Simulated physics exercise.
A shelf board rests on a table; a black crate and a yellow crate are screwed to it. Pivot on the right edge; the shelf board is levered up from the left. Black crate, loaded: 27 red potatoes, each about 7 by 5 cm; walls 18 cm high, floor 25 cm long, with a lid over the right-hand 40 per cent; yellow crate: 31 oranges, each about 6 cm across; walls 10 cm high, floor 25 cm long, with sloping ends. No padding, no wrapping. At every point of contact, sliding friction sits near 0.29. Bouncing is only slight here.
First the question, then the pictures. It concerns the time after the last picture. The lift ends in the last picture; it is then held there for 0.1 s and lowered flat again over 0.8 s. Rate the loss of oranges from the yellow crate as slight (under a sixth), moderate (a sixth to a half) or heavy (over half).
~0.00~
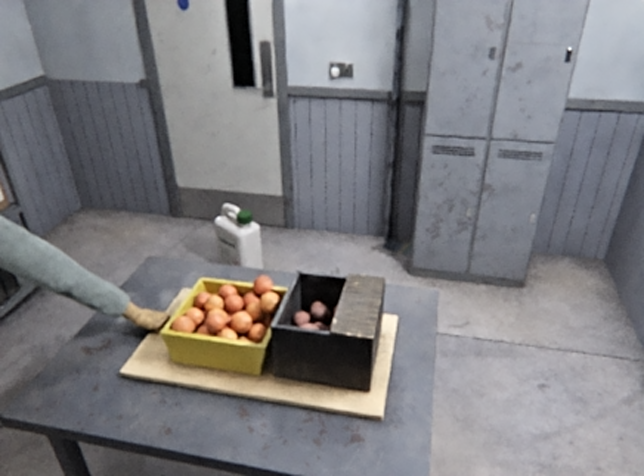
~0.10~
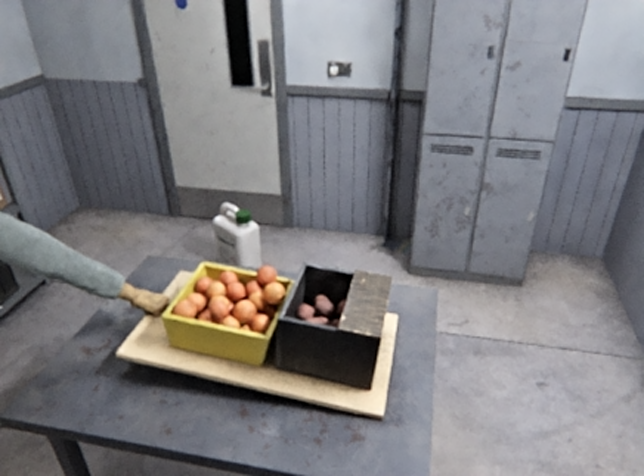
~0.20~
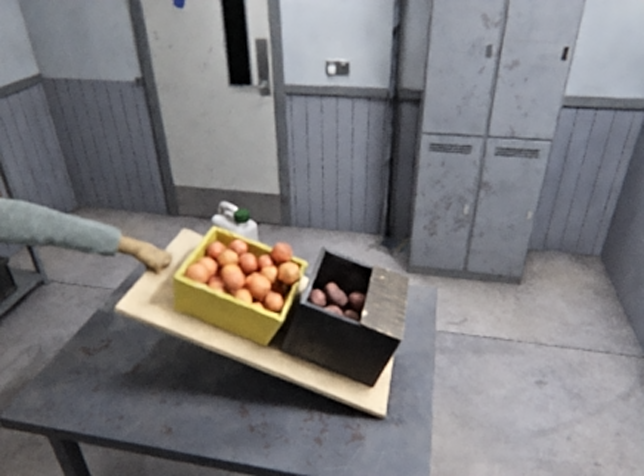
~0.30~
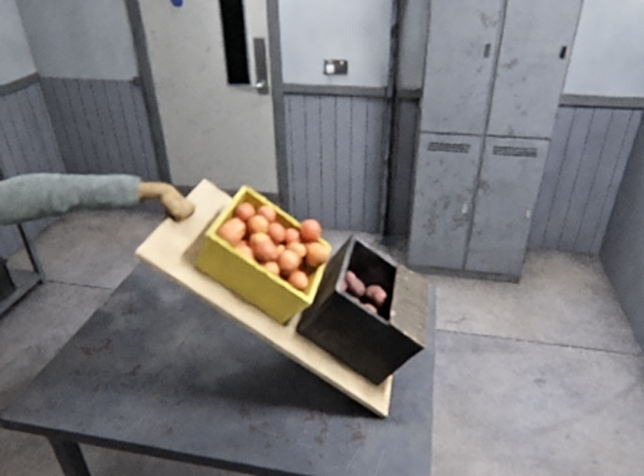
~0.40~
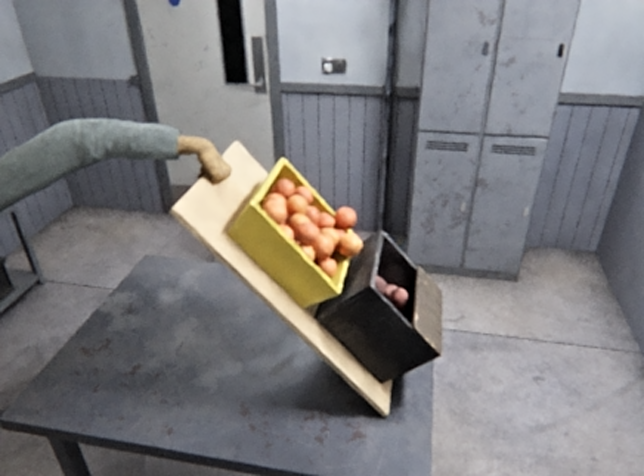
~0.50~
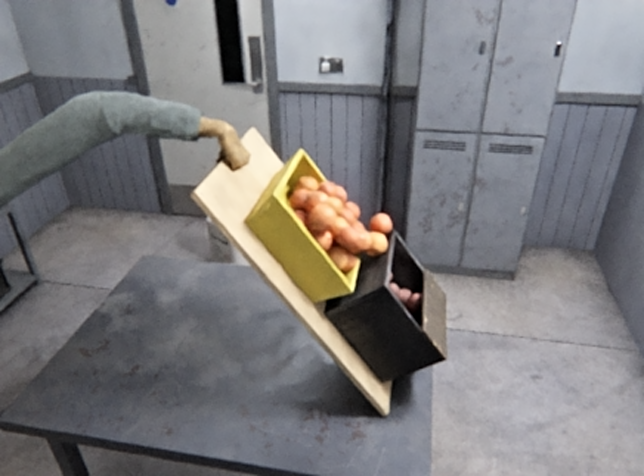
The loss is moderate.
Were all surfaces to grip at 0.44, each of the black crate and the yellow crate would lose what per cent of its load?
Black crate 0, yellow crate 40 per cent.
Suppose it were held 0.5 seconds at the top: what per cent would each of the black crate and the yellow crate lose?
Black crate: 0%, yellow crate: 40%.
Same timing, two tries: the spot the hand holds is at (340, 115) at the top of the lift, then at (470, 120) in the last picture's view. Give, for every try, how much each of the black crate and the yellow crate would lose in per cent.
First try, then second: The black crate sheds 0 then 20 per cent, and the yellow crate sheds 100 then 100 per cent.
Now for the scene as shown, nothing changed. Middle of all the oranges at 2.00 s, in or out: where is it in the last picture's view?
They're centred near (263, 333).
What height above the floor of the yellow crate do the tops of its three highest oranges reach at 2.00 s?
Roughly 16 cm.
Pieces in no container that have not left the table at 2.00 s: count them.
Some 1 pieces.
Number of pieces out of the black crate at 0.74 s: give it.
At that moment the black crate count out stands near 0.
After 0.74 s, tilt 50°; black crate 27 in, 0 out and yellow crate 23 in, 8 out.
After 1.04 s, tilt 23°; black crate 27 in, 0 out and yellow crate 22 in, 9 out.
After 1.46 s, tilt 0°; black crate 27 in, 0 out and yellow crate 22 in, 9 out.
When it is over (at 2.00 s), black crate 27 in, 0 out and yellow crate 22 in, 9 out. Asked share, 9 of 31, 29 per cent.
